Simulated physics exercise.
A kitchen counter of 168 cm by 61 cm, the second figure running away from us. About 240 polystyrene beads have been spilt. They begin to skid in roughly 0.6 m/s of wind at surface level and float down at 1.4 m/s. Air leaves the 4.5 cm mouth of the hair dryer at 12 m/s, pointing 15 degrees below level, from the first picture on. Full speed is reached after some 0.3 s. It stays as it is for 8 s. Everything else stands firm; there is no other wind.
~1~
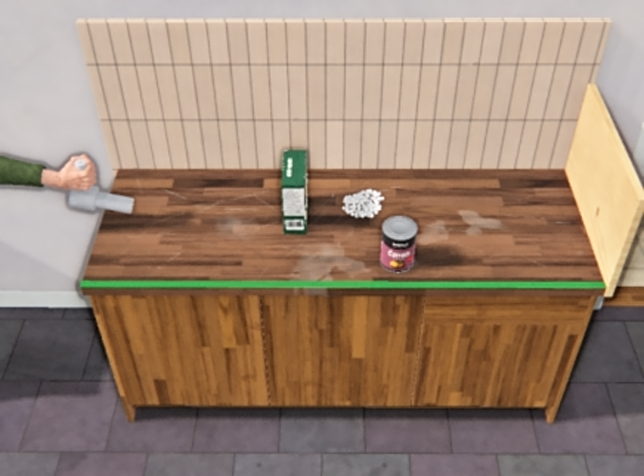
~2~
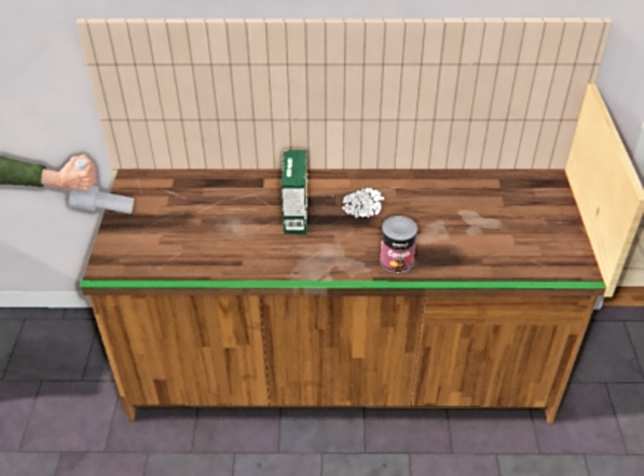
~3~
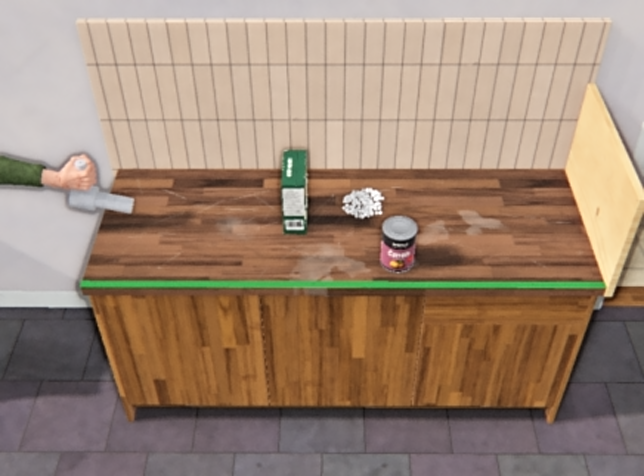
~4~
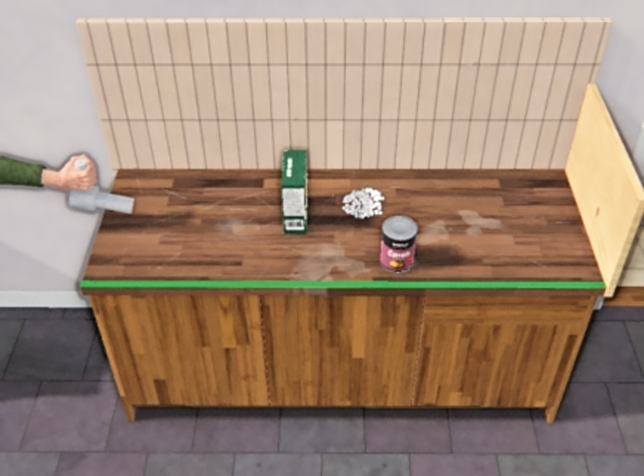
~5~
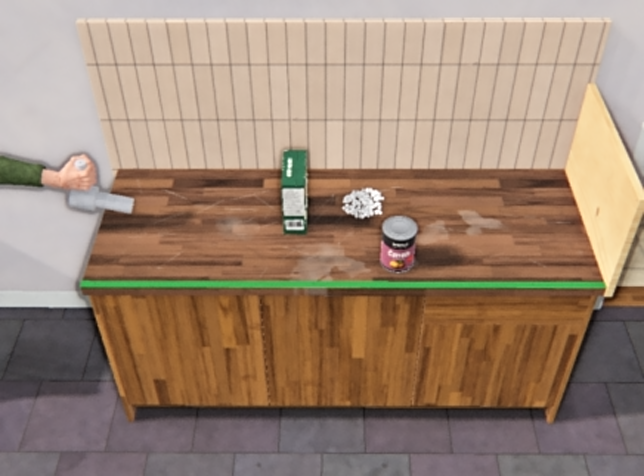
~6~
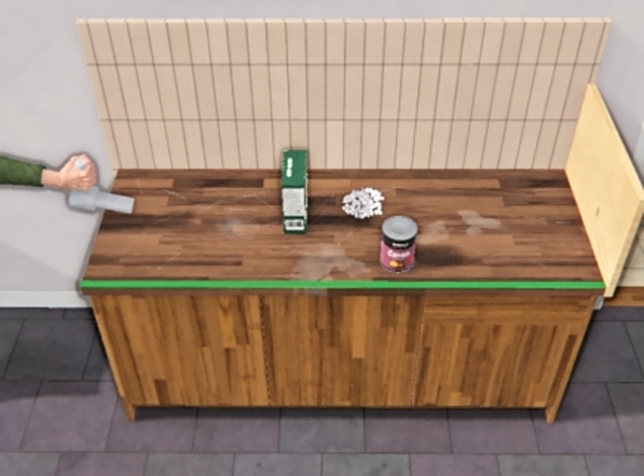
A hand holds the grey nozzle of a hair dryer at the left end of a wooden counter, and nothing visibly moves, with a green carton, a small pile of white beads and a tin staying in place.
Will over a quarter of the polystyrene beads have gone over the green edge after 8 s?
As for a quarter going over the green edge: No.
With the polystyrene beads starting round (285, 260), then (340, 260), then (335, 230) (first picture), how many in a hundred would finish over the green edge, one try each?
In that order: 100 %, 70 %, 10 %.
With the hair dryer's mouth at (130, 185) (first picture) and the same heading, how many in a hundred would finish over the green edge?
In that case some 40 per cent.
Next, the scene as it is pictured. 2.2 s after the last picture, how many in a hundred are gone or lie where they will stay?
About 10 %.
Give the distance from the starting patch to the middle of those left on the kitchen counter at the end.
About 0 cm.
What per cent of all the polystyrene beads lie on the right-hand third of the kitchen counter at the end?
Some 10 per cent.
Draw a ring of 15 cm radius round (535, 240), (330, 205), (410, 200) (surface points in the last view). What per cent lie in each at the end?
In turn about 0 %, 70 %, 30 %.
Then, 1.2 s after the last picture the count stands so, 0 % are over the green edge; the middle of those still in play is near (363, 202).
Then, 2.2 s after the last picture the count stands so, 0 % are over the green edge; the middle of those still in play is near (363, 202).
Then, 4.1 s after the last picture the count stands so, 0 % are over the green edge; the middle of those still in play is near (360, 204).
Then, 7.7 s after the last picture, at the end, 1 % are over the green edge; the middle of those still in play is near (362, 203).
